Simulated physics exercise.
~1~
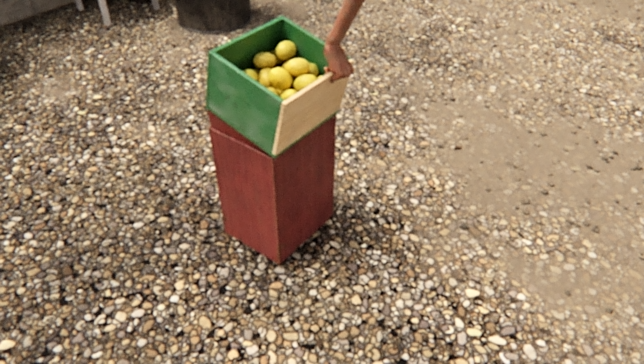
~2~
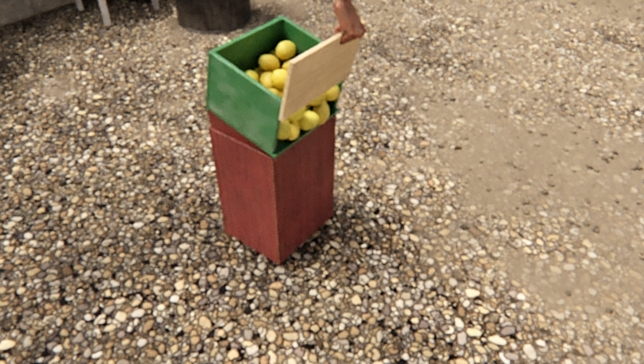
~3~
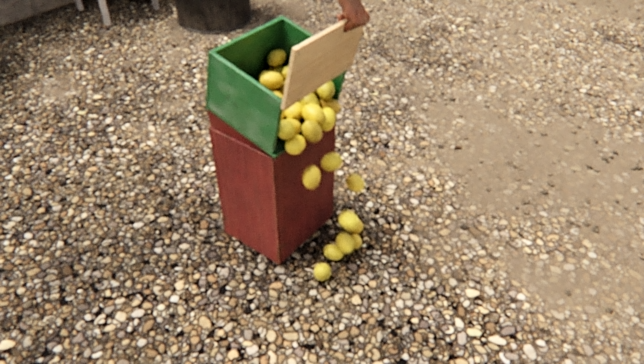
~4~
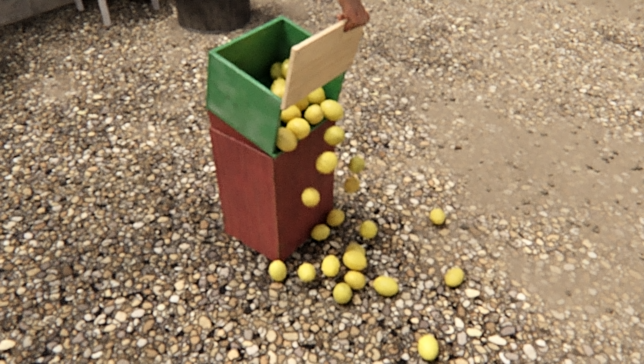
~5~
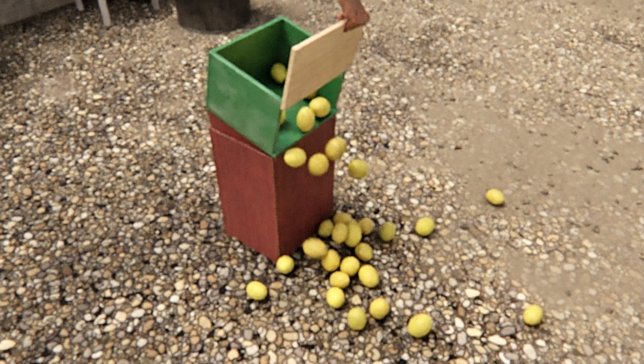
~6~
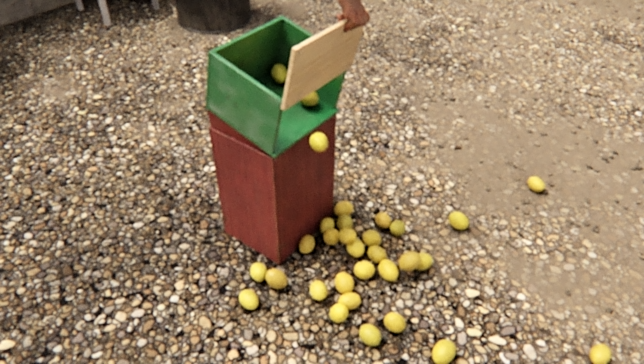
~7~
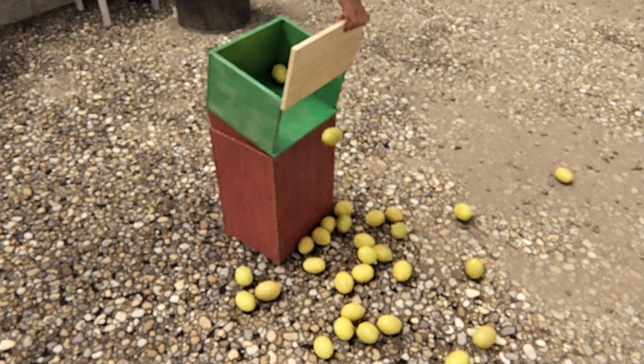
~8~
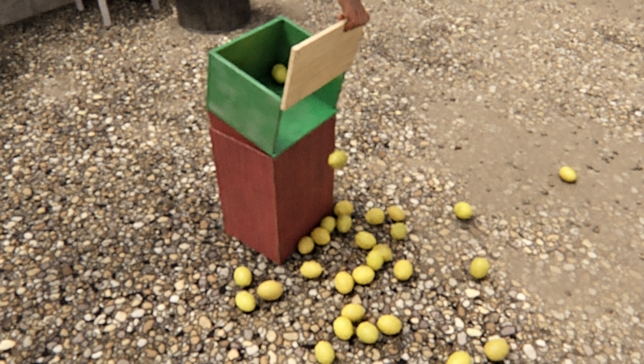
The clip shows a hand lifting a pale wooden gate on a tilted green box of lemons atop a red block, letting the lemons pour out and roll across the pebbly ground, until most lie scattered there and only a few remain inside.
